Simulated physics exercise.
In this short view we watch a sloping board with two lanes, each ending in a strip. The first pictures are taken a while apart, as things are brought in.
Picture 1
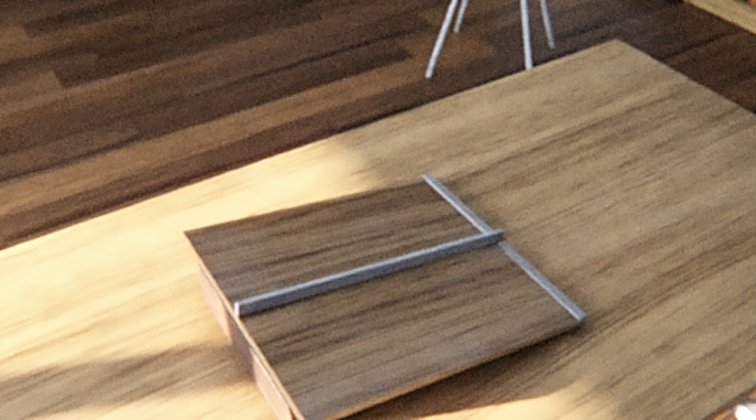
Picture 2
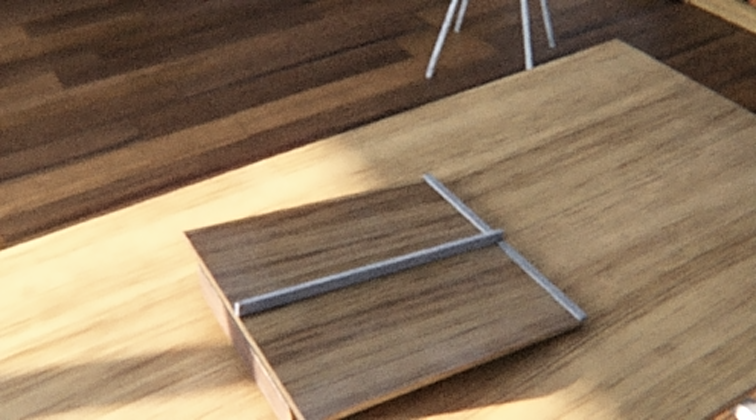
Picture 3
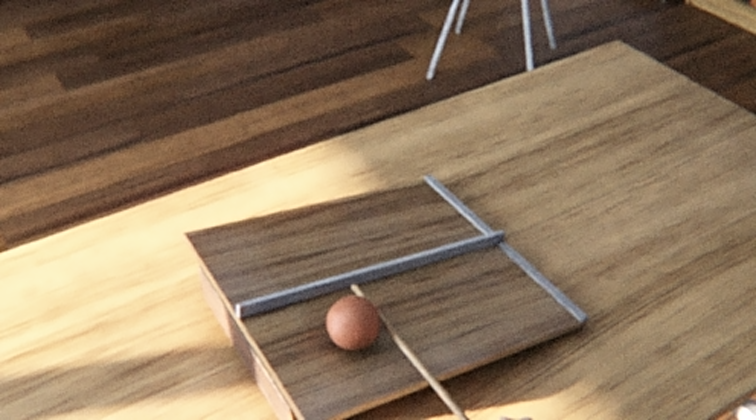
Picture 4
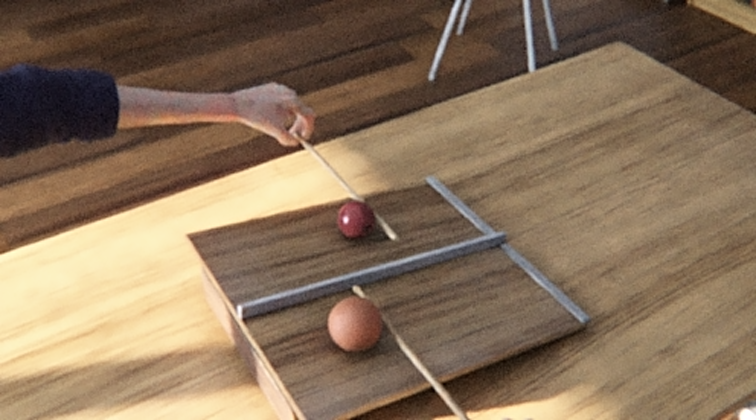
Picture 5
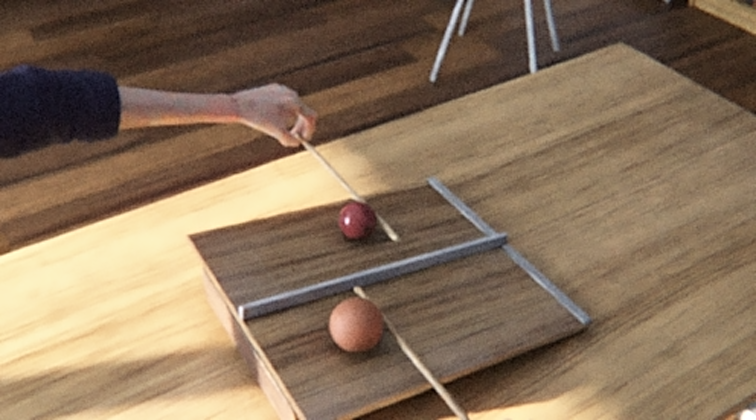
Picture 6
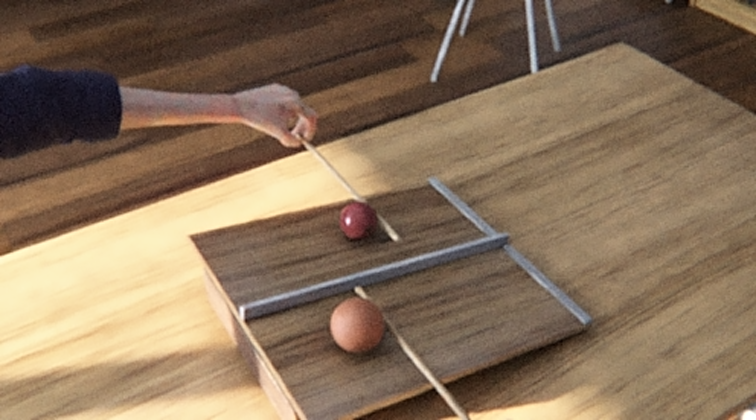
A hand holds a stick by a dark red ball after an orange ball appears on the board.
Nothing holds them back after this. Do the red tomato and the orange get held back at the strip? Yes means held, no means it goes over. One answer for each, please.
Red tomato: No, it goes over; orange: No, it goes over.
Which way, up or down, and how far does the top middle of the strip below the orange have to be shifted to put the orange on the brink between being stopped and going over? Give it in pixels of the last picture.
Shift: About 8 px, direction up.
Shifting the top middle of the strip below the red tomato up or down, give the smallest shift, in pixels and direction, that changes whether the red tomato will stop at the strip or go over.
Shift: Approx. 4 px, direction up.
Then, 0.56 s past the last view, red tomato rolling on the board near (441, 202); orange rolling on the board near (456, 295).
Then, 0.98 s past the last view, red tomato off the board near (548, 170); orange off the board near (612, 244).
Then, 1.36 s past the last view, red tomato off the board near (630, 136); orange off the board near (729, 188).
Finally, the red tomato goes over the end; the orange goes over the end.
